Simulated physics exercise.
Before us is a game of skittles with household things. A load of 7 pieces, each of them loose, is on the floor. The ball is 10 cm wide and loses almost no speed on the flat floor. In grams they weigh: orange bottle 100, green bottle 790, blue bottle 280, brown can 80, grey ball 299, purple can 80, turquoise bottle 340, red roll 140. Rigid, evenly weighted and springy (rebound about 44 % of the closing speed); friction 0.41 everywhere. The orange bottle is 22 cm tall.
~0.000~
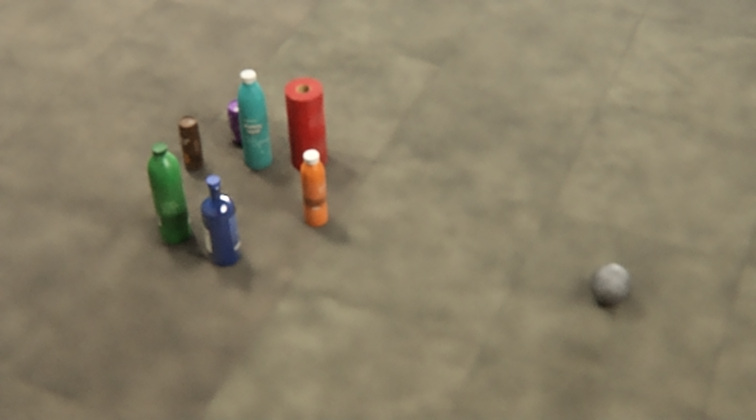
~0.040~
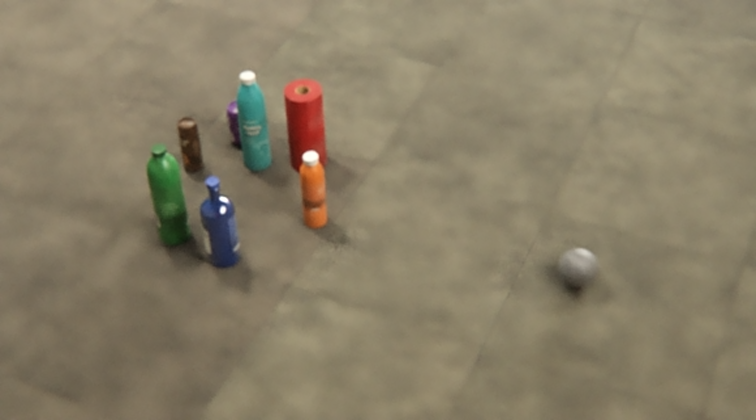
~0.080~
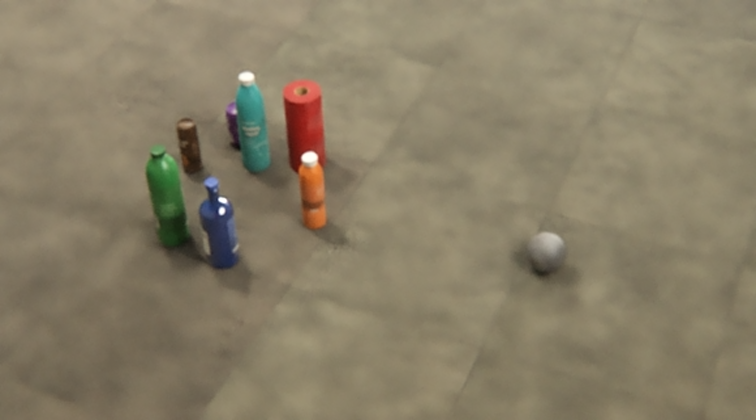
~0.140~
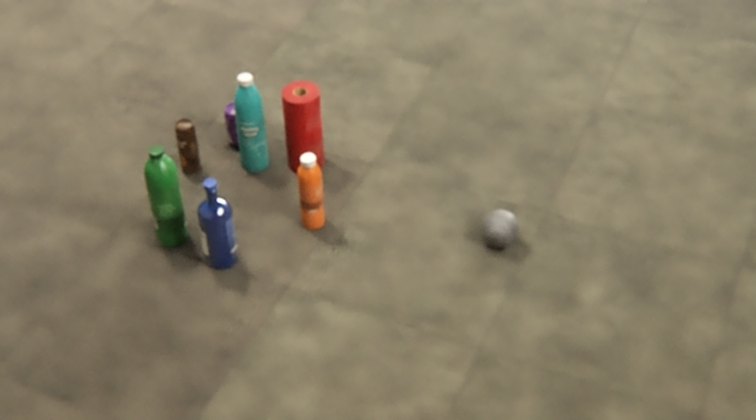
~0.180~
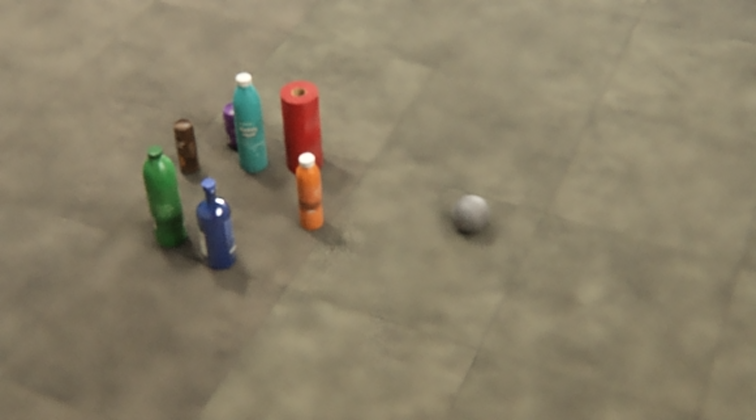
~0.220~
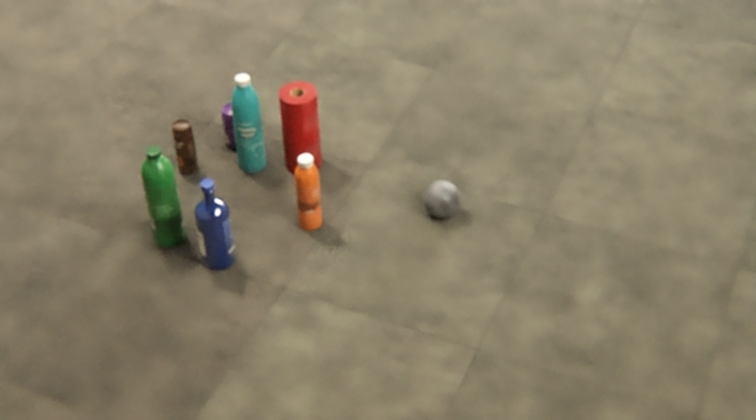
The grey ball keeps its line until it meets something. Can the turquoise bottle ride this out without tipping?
The turquoise bottle is still upright.
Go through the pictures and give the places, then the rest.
In the first frame, 0 cm rolled; grey ball (611, 284); turquoise bottle (253, 119).
In the second frame, 9 cm rolled; grey ball (578, 268); blue bottle (218, 220).
In the third frame, 18 cm rolled; grey ball (546, 253).
In the fourth frame, 31 cm rolled; grey ball (500, 229); orange bottle (311, 191).
In the fifth frame, 40 cm rolled; grey ball (470, 214); blue bottle (215, 222).
In the sixth frame, 49 cm rolled; grey ball (441, 199); turquoise bottle (248, 123).
After 0.62 s, 132 cm rolled; grey ball near (237, 69); red roll 3° off upright.
After 1.22 s, red roll moved 5 cm.
In the end (1.7 s), all 7 under 8 cm from the start. At the end, from the last picture's camera, turquoise bottle near (247, 123).
